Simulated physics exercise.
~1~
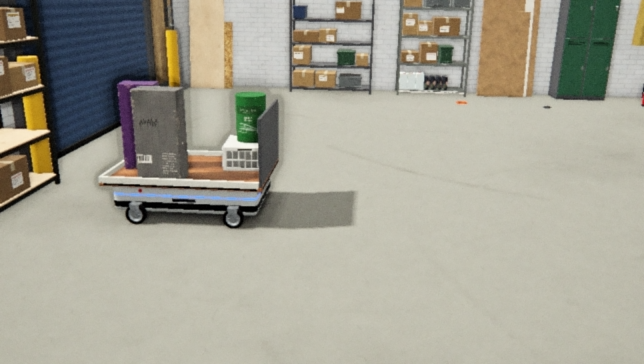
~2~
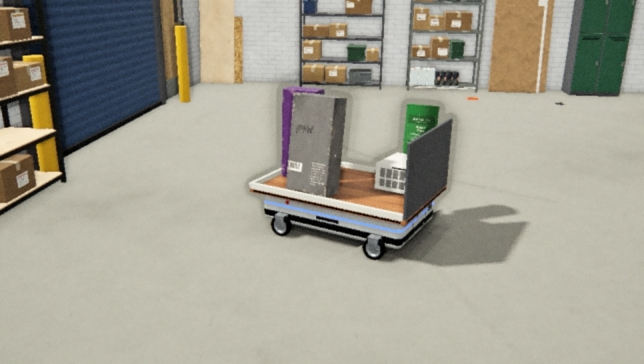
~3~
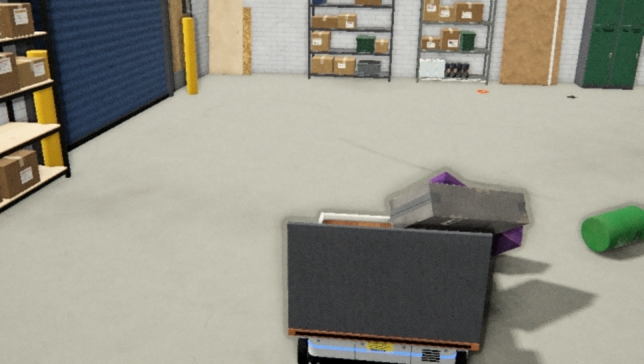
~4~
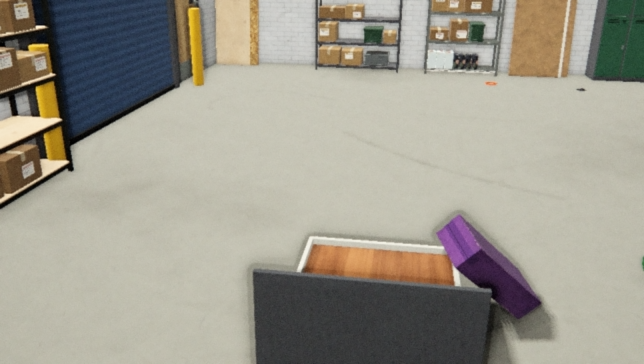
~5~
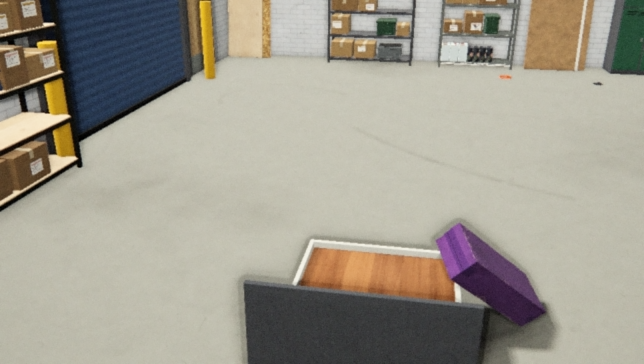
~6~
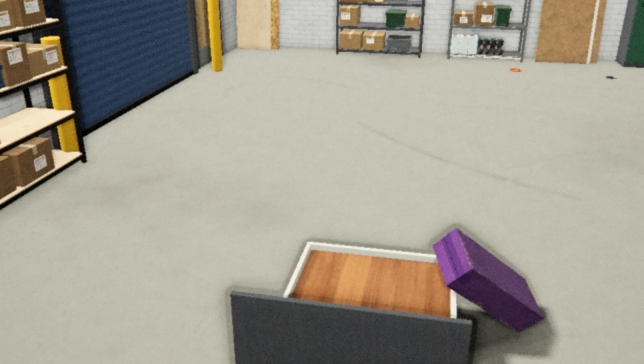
A loaded cart swings around toward the viewer, spilling its pail and boxes, then stops.
